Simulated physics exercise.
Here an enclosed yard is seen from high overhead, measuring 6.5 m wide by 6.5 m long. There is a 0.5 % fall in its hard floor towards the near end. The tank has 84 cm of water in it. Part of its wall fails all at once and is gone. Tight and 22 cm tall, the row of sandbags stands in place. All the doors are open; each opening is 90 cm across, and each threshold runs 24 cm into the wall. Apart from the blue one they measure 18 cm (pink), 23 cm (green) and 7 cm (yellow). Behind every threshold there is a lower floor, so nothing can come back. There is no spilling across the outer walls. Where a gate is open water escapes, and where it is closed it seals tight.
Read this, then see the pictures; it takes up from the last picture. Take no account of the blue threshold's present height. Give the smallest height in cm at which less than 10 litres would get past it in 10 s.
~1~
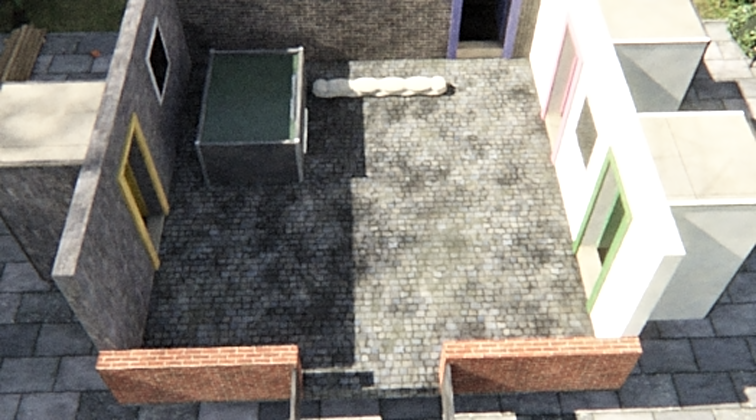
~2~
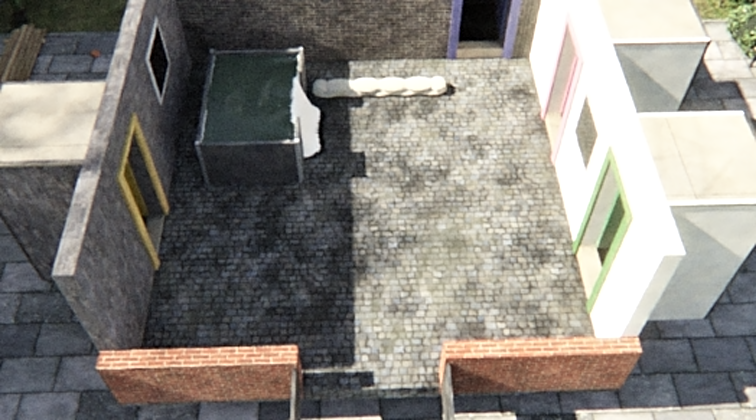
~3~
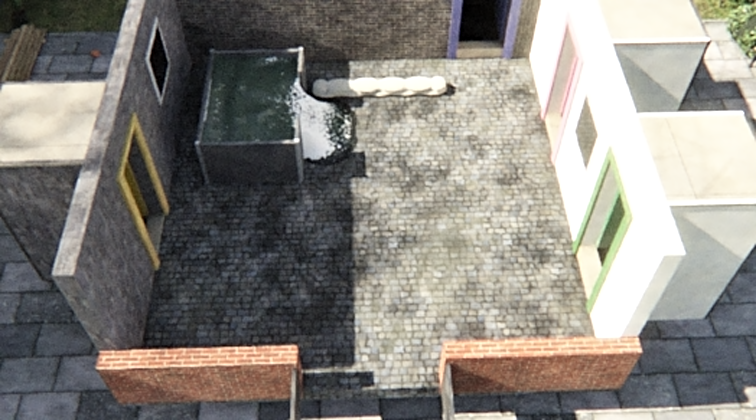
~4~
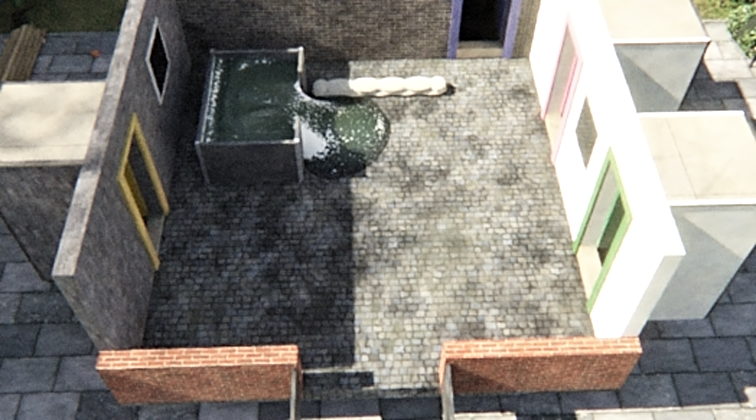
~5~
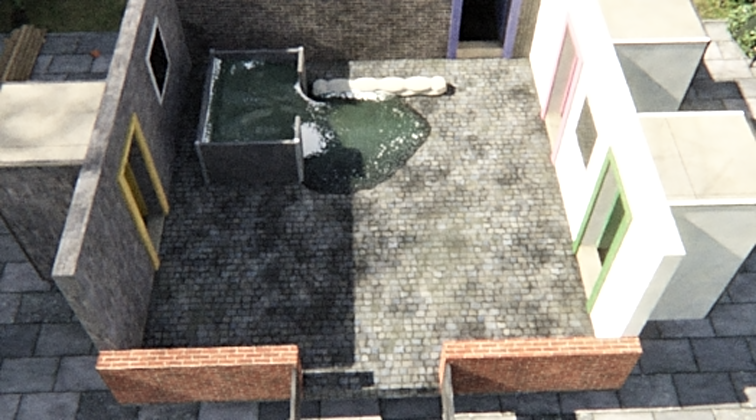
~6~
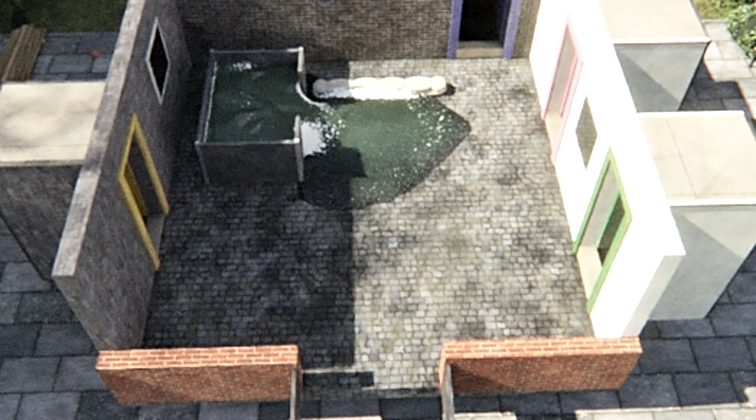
Close to 10.5 cm is just enough.
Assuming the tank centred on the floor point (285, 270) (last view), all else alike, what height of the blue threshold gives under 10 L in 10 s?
New minimum height: Approx. 16 cm.
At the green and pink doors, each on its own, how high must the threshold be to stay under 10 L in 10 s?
About 11.0 cm at green and about 34 cm at pink.
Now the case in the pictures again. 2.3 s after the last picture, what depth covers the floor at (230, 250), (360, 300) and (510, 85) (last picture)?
In that order: 0, 1 and 9 cm.
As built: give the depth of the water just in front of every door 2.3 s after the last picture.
In cm: Pink 28, green 13, yellow 0, blue 11.
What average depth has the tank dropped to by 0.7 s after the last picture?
Averaged depth comes out at about 49 cm.
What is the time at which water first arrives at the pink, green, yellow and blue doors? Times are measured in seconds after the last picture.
Arrival times - pink: 0.3 s; green: 1.3 s; yellow: 6.5 s; blue: 1.4 s.
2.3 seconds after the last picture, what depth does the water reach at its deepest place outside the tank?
Around 34 centimetres.
Then, 0.7 s after the last picture water covers 35 % of the floor, deepest (41 cm) near (543, 110); it has not reached the blue door.
Then, 2.3 s after the last picture water covers 50 % of the floor, deepest (34 cm) near (603, 365); 11 cm at the blue door, 0 litres in over its 22 cm threshold.
Then, 9.3 s after the last picture water covers 95 % of the floor, deepest (12 cm) near (165, 223); 5 cm at the blue door, 0 litres in over its 22 cm threshold.
At the blue door as built, the water peaked near 11 cm, 3.7 s after the last picture.
With a threshold of 8.5 cm, 21 litres would have come in within the 10 s; with 11.5 cm, 6 litres. So under 10 litres takes about 10.5 cm.
